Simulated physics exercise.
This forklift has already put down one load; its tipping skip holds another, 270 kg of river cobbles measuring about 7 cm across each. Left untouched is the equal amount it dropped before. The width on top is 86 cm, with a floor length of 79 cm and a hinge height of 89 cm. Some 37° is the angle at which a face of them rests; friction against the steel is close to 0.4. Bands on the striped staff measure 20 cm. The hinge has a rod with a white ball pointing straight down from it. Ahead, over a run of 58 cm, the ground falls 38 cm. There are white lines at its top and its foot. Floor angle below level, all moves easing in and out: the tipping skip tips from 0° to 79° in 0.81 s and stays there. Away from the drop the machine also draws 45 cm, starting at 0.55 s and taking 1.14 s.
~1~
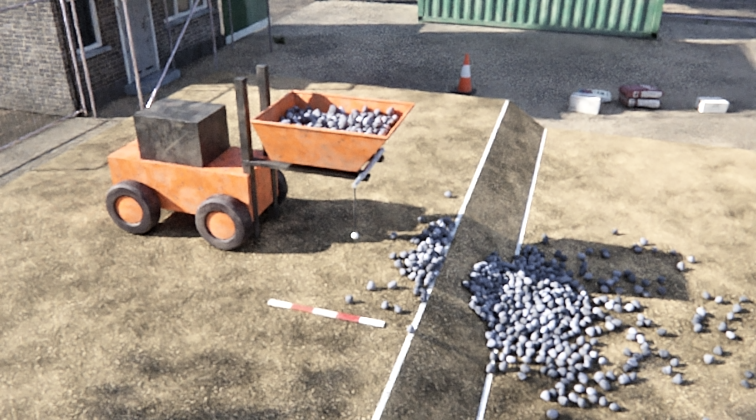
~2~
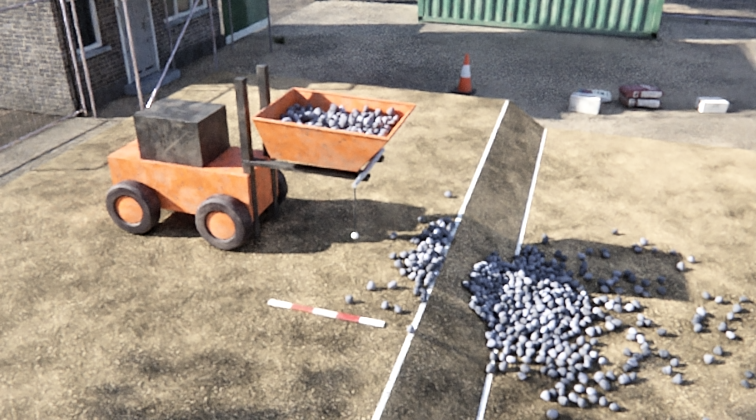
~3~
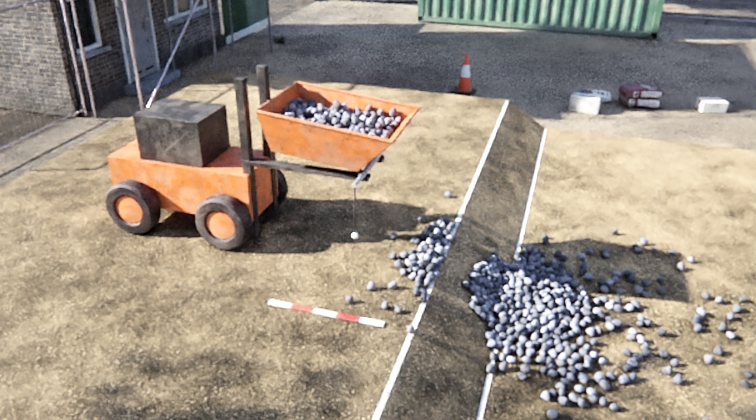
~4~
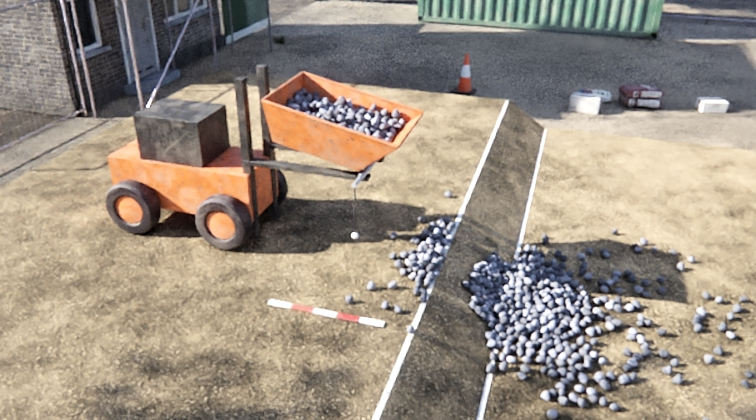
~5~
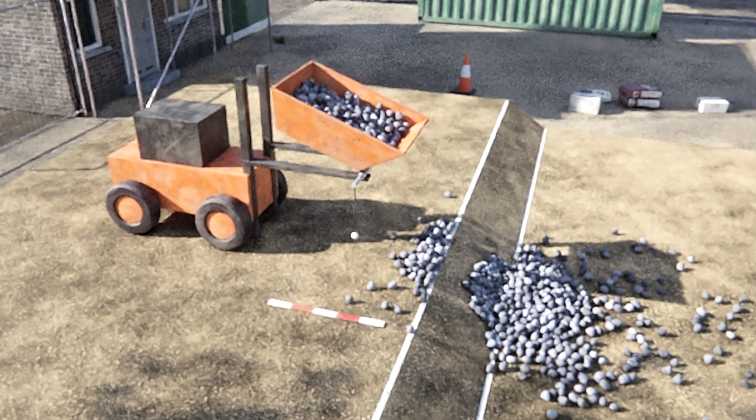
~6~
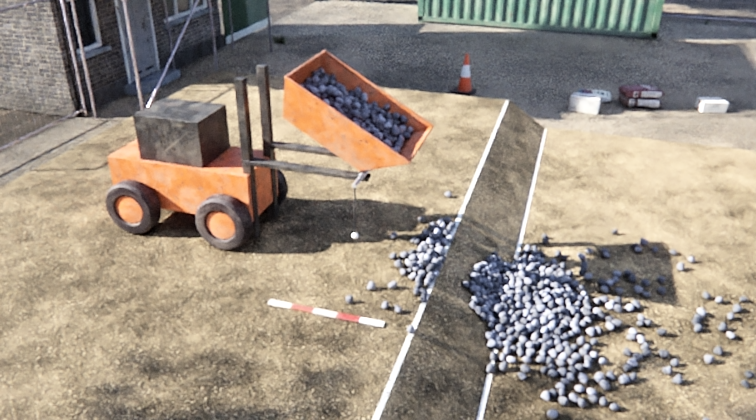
An orange forklift's skip full of grey stones tilts steadily down to the right.
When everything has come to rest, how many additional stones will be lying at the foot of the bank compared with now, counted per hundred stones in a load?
About 61 more per hundred stones in a load.
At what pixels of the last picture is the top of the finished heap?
Around (422, 248).
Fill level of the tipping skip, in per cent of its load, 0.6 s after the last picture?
About 70 per cent.
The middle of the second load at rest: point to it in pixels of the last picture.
Around (509, 295).
Then, 0.3 s after the last picture the floor is at 67°; in per cent of one load, 100 in the tipping skip, 29 on the top or the slope, 71 at the foot of the bank; the foremost stones are at (741, 342).
Then, 0.6 s after the last picture the floor is at 79°; in per cent of one load, 70 in the tipping skip, 58 on the top or the slope, 71 at the foot of the bank; the foremost stones are at (741, 342).
Then, 1.8 s after the last picture the floor is at 79°; in per cent of one load, 0 in the tipping skip, 68 on the top or the slope, 132 at the foot of the bank; the foremost stones are at (741, 342).
Then, 4.1 s after the last picture the floor is at 79°; in per cent of one load, 0 in the tipping skip, 68 on the top or the slope, 132 at the foot of the bank; the foremost stones are at (743, 350). Net gain at the foot of the bank, 61.
